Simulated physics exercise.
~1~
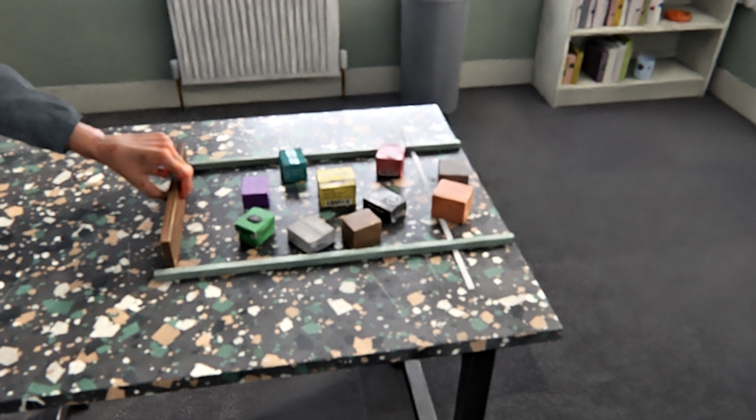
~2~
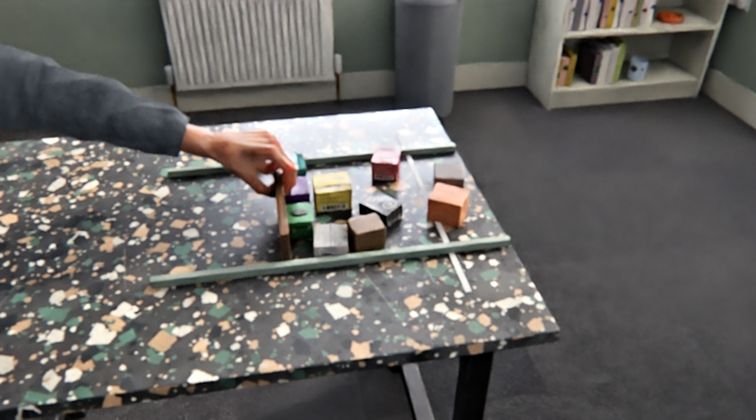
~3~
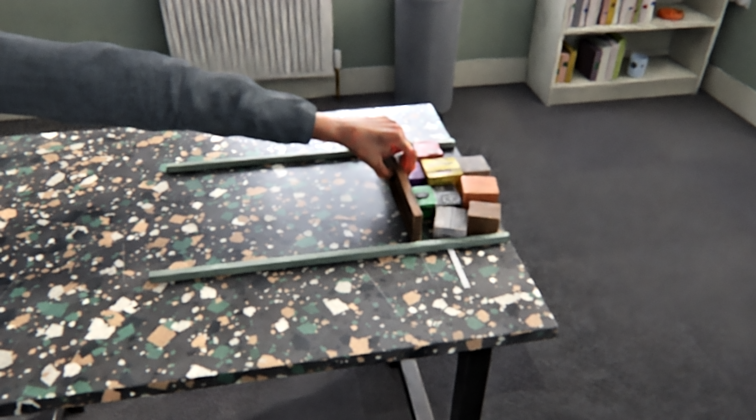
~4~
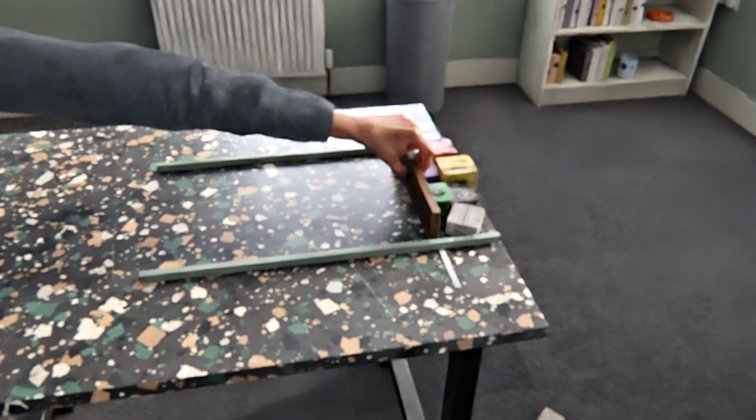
The clip opens on a speckled table where colourful blocks lie scattered between two pale green rails, with a hand holding a wooden board upright to their left. The hand slides the board to the right, first gathering the green, purple and teal pieces while the orange block near the far end stays put. As the board continues, the blocks bunch together and crowd the table's right edge. The board moves slightly farther, and a few blocks, including the brown and orange ones, go over the edge. At the end, the hand still holds the board beside the remaining cluster, and a grey block is partly visible on the floor below.
